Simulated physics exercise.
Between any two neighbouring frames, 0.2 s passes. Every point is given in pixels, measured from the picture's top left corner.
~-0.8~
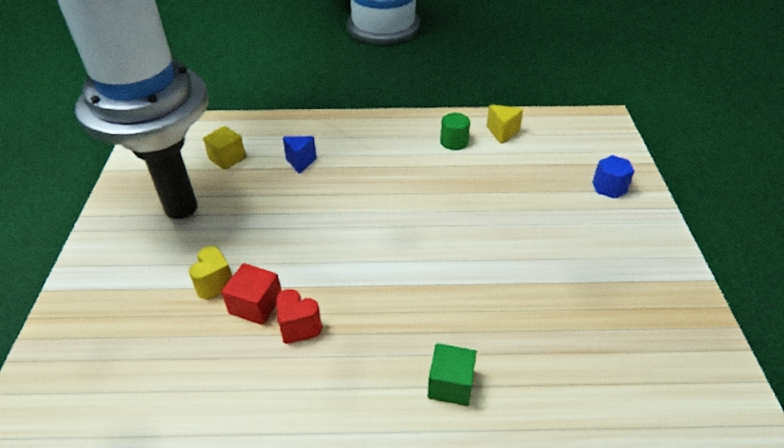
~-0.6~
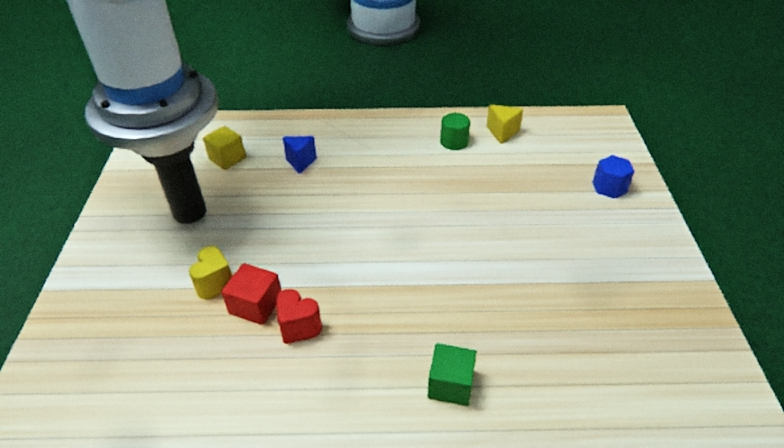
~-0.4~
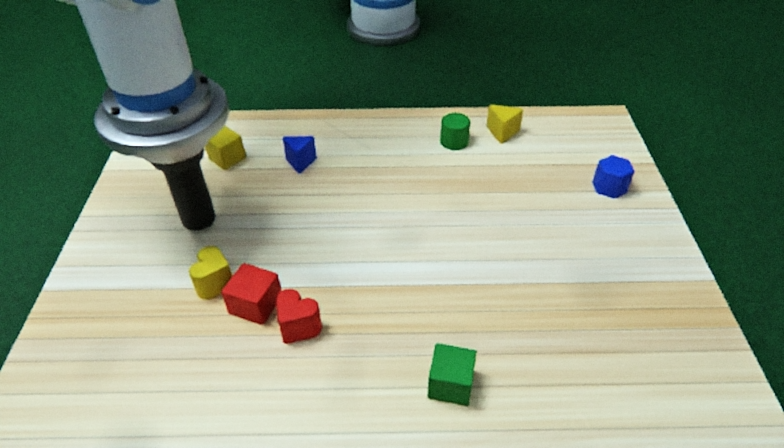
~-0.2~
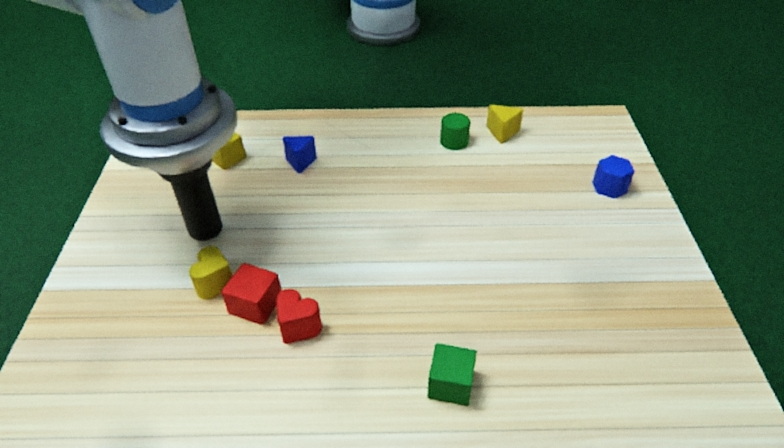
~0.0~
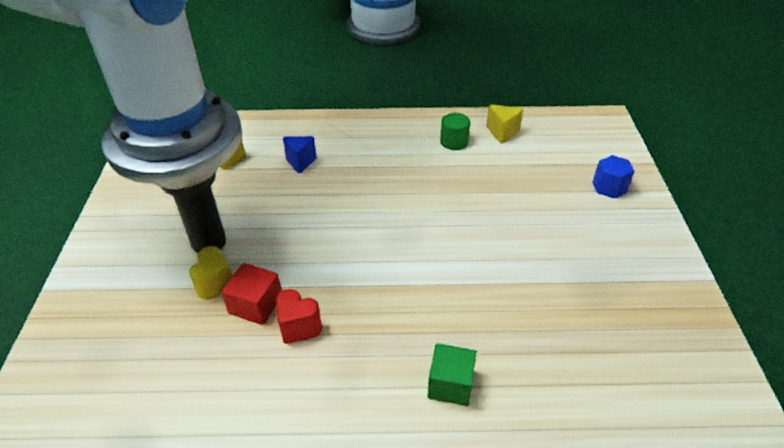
At the start, a robot arm holds a dark rod above a wooden board scattered with colored blocks, near the upper left. The rod moves slightly right and toward the viewer in small steps, coming right up behind the yellow heart beside the red cube and red heart, while the blocks stay still.
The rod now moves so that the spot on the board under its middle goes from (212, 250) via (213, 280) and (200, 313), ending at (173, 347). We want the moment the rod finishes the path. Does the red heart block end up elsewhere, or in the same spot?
By the end it is where it was.
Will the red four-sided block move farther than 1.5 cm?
No.
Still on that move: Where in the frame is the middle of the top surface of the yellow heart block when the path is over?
If I read the scene right, the answer is (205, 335).
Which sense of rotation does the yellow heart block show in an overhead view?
Direction: Anticlockwise.
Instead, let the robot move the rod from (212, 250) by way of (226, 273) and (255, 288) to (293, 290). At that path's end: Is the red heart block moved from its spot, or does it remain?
The push reaches it.
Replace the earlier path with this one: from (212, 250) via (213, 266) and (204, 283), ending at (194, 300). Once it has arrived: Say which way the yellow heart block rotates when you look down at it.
My prediction: CCW.
On the path given first. One third of the way, rod (210, 273); yellow heart block (211, 289); red four-sided block (255, 287), turned 20° anticlockwise.
Two thirds of the way, rod (197, 305); yellow heart block (208, 321), turned 30° anticlockwise; red four-sided block (256, 288), turned 25° anticlockwise.
At the end, rod (170, 339); yellow heart block (205, 335), turned 80° anticlockwise; red four-sided block (256, 288), turned 25° anticlockwise; red heart block not moved.
